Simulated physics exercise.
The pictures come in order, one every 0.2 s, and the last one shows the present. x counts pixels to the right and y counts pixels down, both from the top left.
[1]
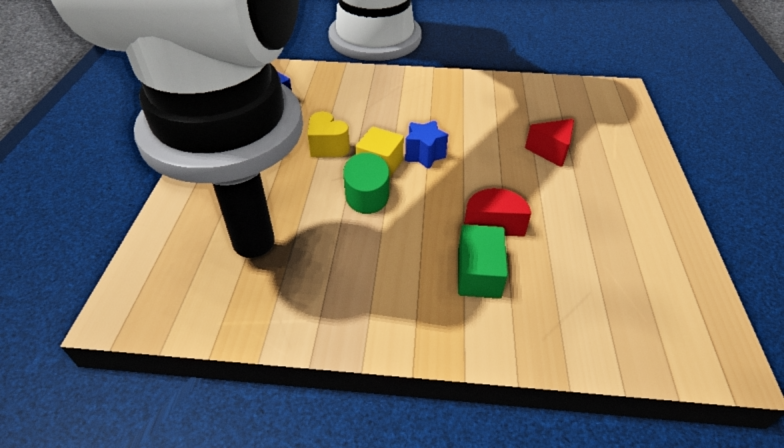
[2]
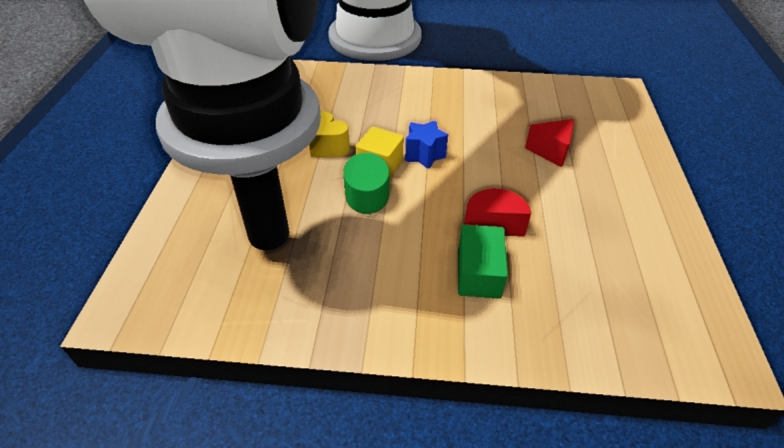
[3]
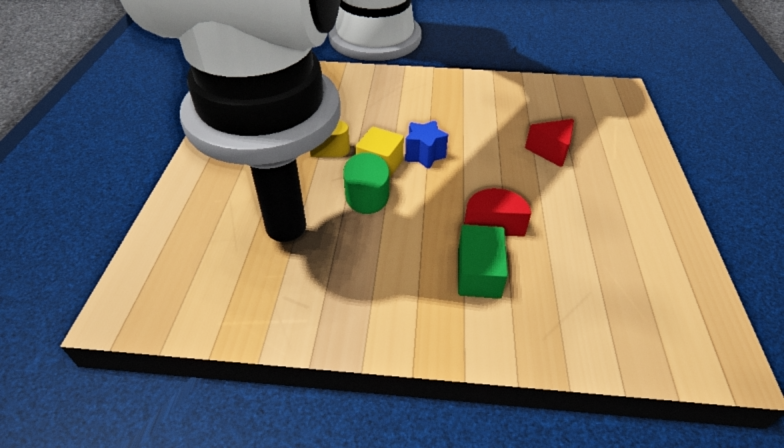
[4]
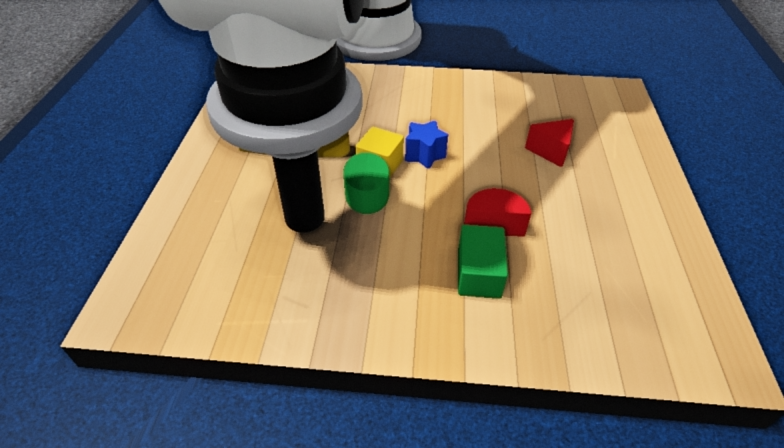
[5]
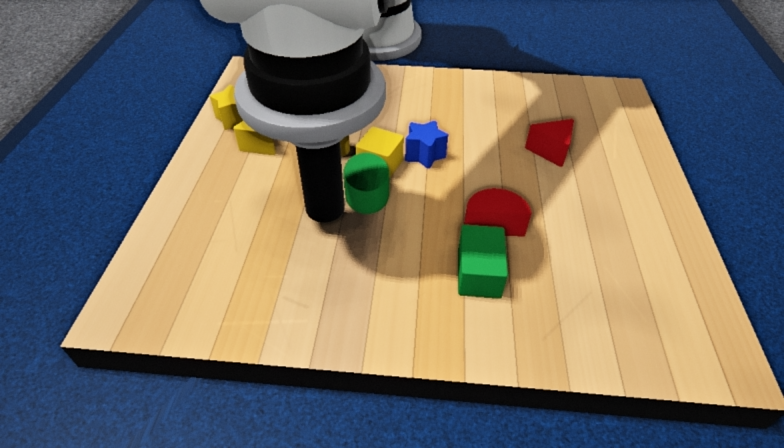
The video shows a robot arm with a black cylindrical pusher moving steadily rightward and slightly away across a wooden board, nearing a green rounded block, while the scattered yellow, blue, red and green blocks stay still.
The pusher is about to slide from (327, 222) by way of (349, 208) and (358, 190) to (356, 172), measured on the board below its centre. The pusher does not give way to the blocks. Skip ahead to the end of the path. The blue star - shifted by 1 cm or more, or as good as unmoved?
It is carried off its spot.
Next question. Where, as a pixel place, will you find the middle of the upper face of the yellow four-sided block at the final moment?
It comes to (399, 110).
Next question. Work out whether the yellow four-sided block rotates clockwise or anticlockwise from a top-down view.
Counter-clockwise, from overhead.
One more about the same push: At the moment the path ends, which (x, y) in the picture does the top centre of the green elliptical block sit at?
Its top face will be centred at roughly (393, 136).
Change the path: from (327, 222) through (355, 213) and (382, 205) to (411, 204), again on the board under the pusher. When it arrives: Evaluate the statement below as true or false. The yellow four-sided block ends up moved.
True - the claim holds.
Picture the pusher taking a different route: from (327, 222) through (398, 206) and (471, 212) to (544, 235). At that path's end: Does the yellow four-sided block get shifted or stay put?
Moved away.
What follows on the original path. Halfway along, pusher (356, 187); green elliptical block (385, 154); yellow four-sided block (390, 126), turned 15° anticlockwise.
At the end, pusher (356, 160); yellow heart-shaped block in place; green elliptical block (393, 136), turned 25° clockwise; yellow four-sided block (399, 110), turned 30° anticlockwise; blue star (437, 128), turned 10° clockwise.
